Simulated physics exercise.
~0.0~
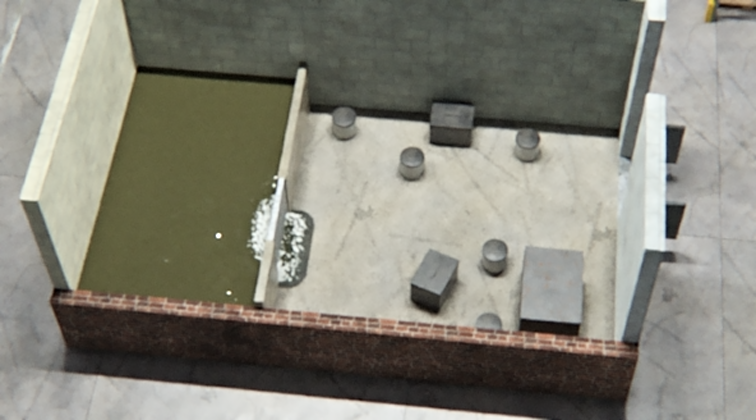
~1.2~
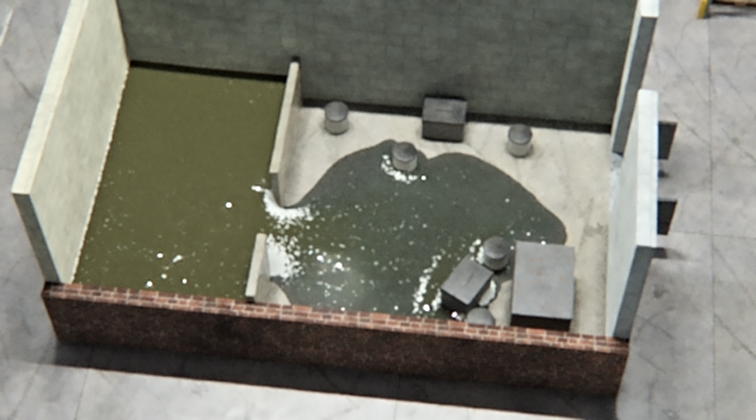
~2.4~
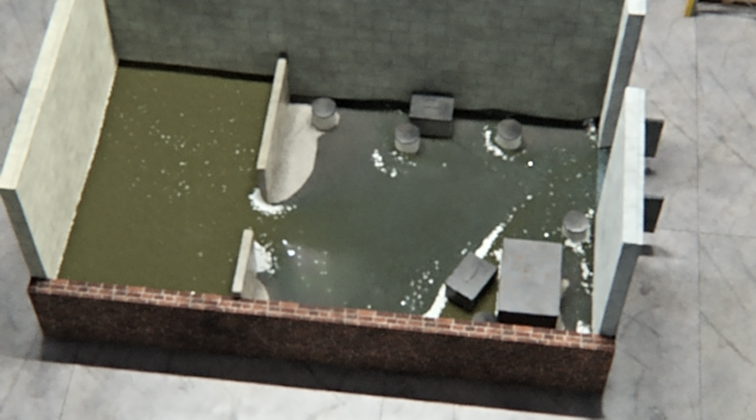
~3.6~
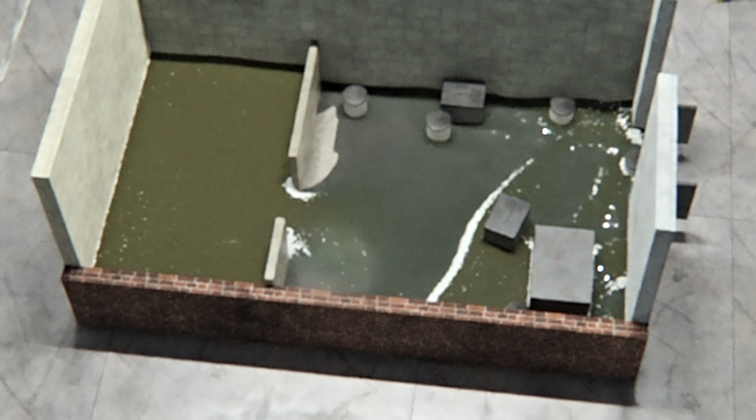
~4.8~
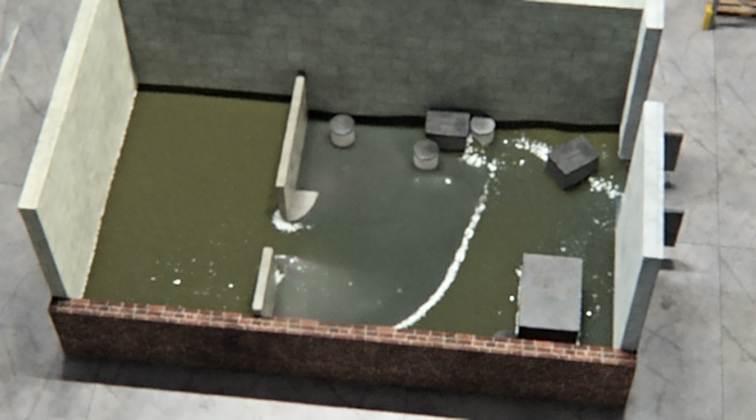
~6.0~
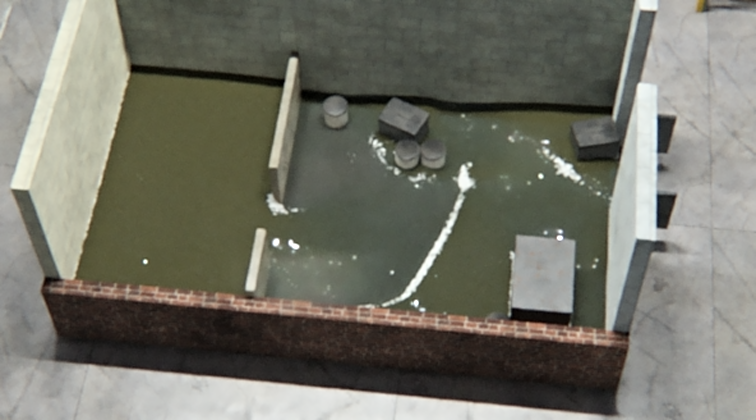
In a roofless basement with pale walls and a brick front edge, murky green water stands behind a partition on the left, while grey chests and round pails sit on the dry floor at right. Water bursts through a gap in the partition and fans out around the nearest objects. It soon covers nearly the whole floor, pushing a pail toward the right wall. A foamy line forms across the water as a tilted chest drifts toward the back right. Finally, that chest rests by the right wall, another has shifted forward near two pails, and the largest chest stays near the front.
